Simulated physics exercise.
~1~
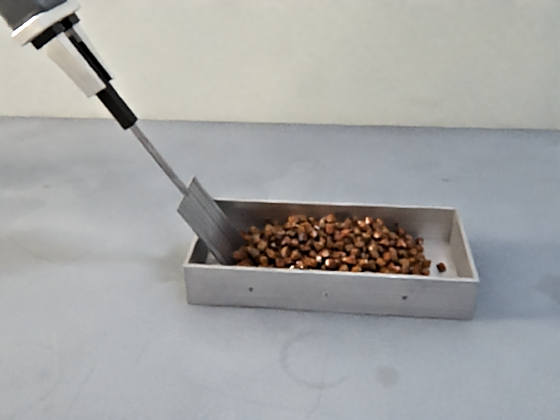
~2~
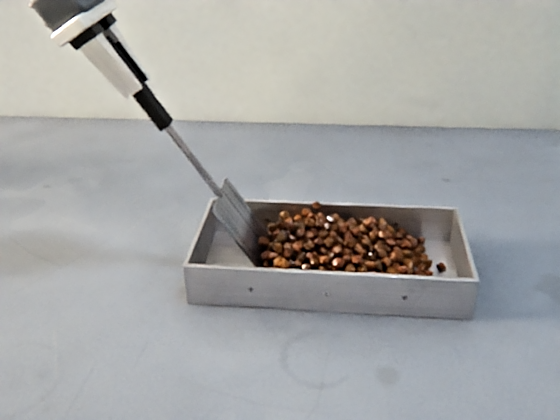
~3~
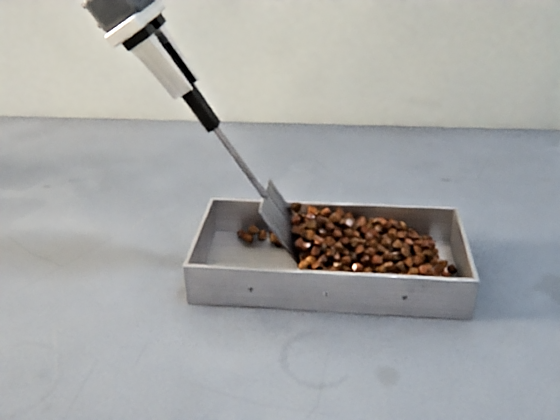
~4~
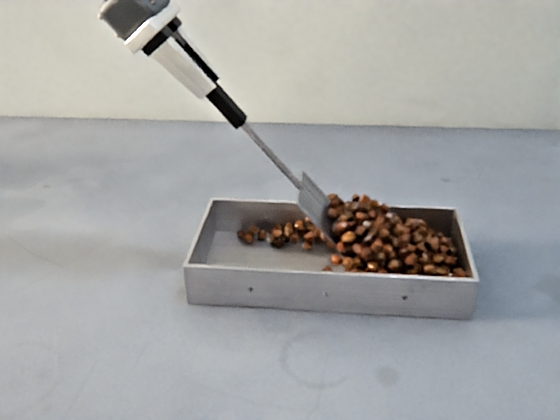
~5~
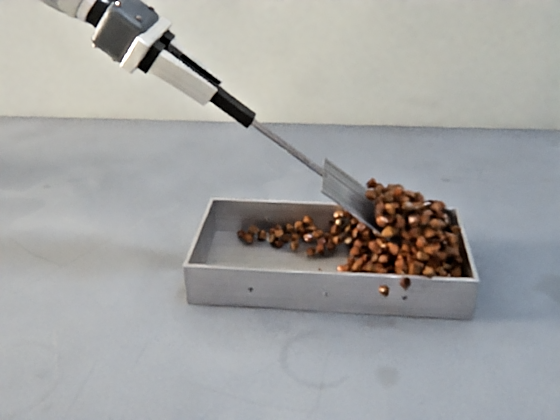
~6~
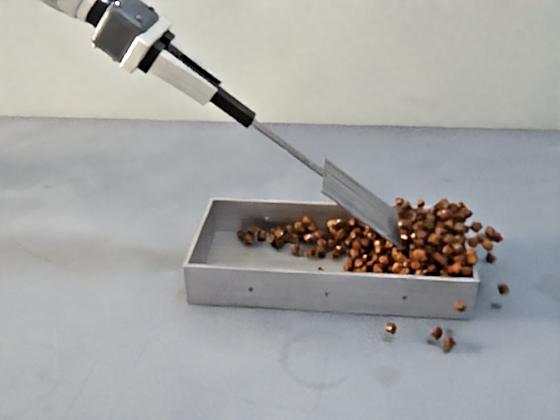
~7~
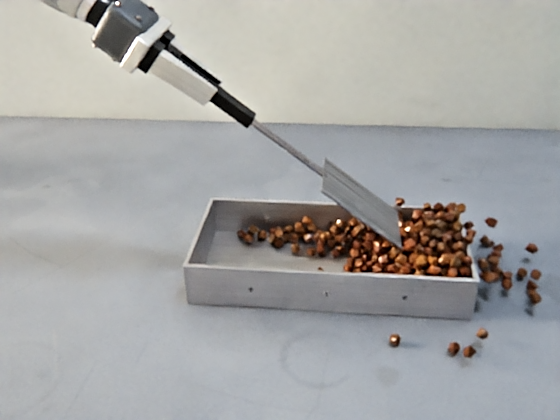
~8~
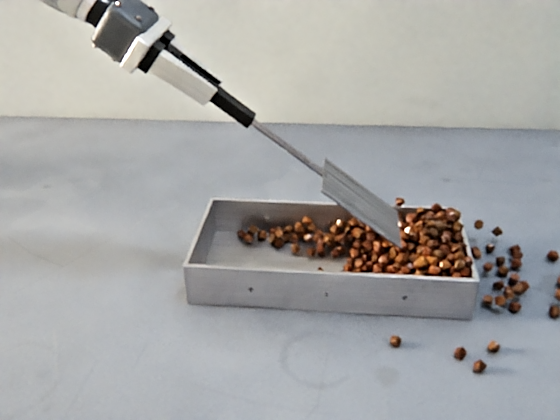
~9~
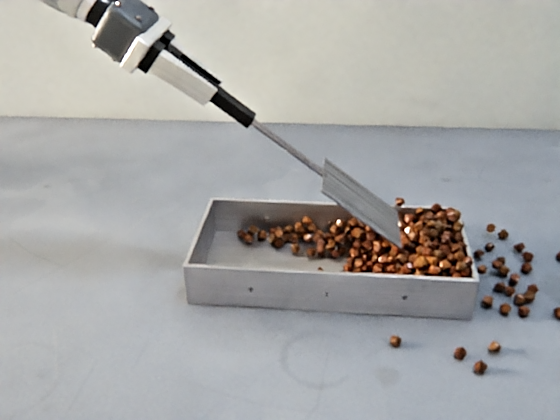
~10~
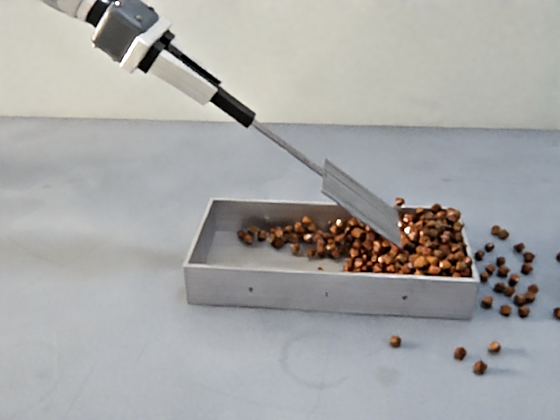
A robot arm holding a flat metal spatula dips the blade into the left end of a shallow metal tray filled with small brown pellets. It pushes steadily to the right, heaping the pellets ahead of the blade while some slip behind. As the pile grows tall against the right end, the blade tilts flatter, and pellets begin spilling over the front and right sides. The spatula then stops while the loose pieces tumble and roll across the grey table. At the end, most pellets remain in the tray, heaped at the right, with a small scattering outside.
